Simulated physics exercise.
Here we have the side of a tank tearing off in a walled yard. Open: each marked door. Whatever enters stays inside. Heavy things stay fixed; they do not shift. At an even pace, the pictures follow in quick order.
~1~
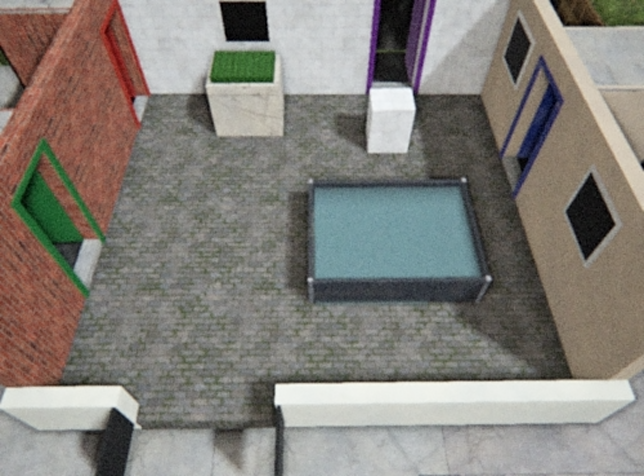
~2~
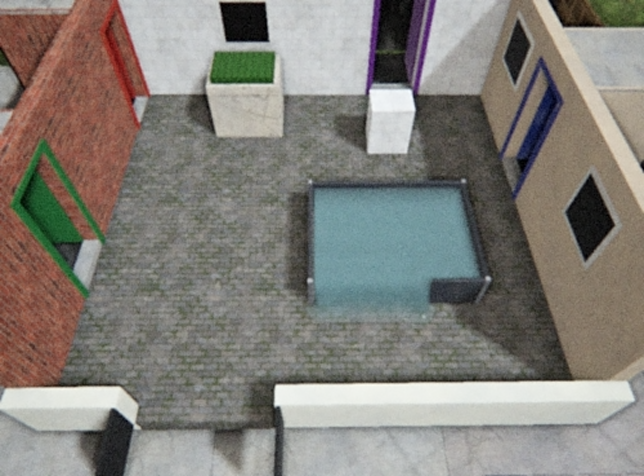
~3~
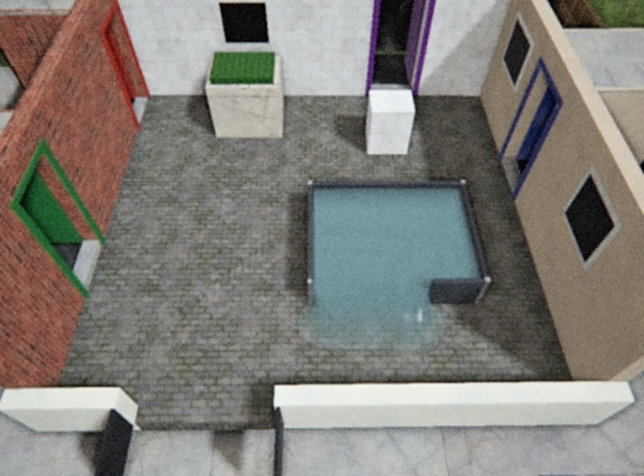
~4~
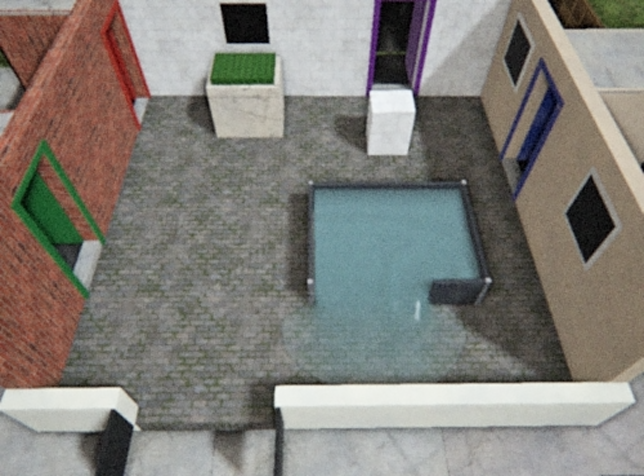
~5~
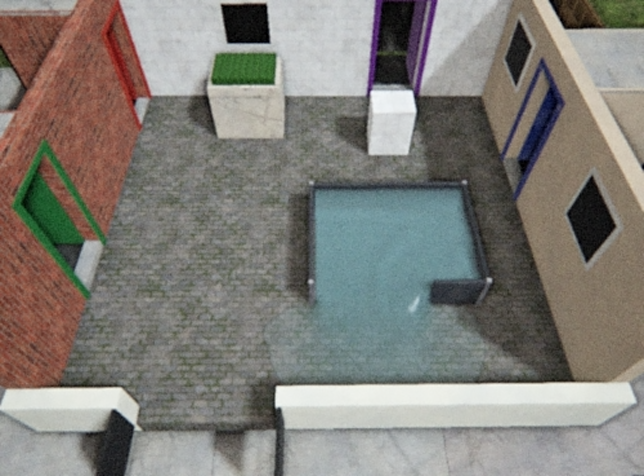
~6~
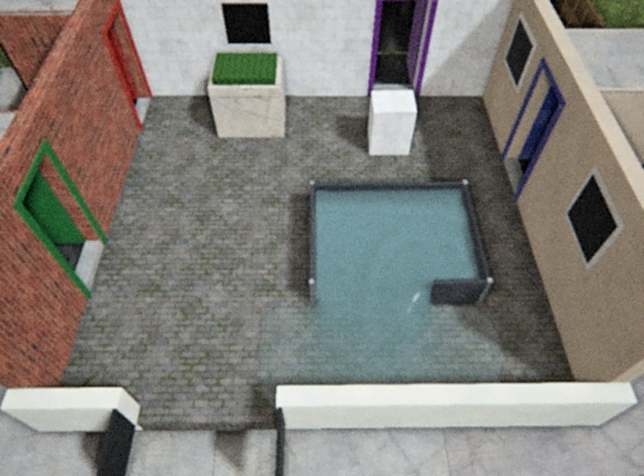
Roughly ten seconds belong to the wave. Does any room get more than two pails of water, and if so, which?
In order: The blue door respects the limit for sure. The green door respects the limit for sure. The red door respects the limit for sure. The purple door respects the limit for sure.
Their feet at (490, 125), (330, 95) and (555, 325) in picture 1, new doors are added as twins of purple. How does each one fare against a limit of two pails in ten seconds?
Note: Door one undershoots; door two undershoots; door three overshoots.
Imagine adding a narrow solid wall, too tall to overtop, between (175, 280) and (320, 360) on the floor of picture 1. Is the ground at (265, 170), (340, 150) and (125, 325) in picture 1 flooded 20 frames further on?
Point by point: First submerged, second not reached, third submerged.
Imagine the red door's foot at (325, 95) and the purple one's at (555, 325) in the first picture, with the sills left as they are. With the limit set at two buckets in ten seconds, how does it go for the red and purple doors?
Looking at it, red fails to reach the limit, and purple tops the limit.
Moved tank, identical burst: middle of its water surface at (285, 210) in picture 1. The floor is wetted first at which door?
The door marked green, that's the one.
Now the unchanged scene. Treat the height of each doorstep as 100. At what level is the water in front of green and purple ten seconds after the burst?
The first sits near 20 in a hundred and the second near 70 in a hundred.
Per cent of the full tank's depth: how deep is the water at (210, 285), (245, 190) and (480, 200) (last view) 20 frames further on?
4, 0 and 6 per cent, roughly.
A moment on, water covers 15 % of the floor; the blue door not reached, the green door not reached, the red door not reached, the purple door not reached.
Next, water covers 25 % of the floor; the blue door not reached, the green door not reached, the red door not reached, the purple door not reached.
Then, water covers 45 % of the floor; the blue door wet at the sill, nothing in, the green door wet at the sill, nothing in, the red door not reached, the purple door not reached.
Later, water covers 70 % of the floor; the blue door wet at the sill, nothing in, the green door wet at the sill, nothing in, the red door wet at the sill, nothing in, the purple door wet at the sill, nothing in.
In the end, water covers 95 % of the floor; the blue door wet at the sill, nothing in, the green door wet at the sill, nothing in, the red door under two buckets in, the purple door wet at the sill, nothing in.
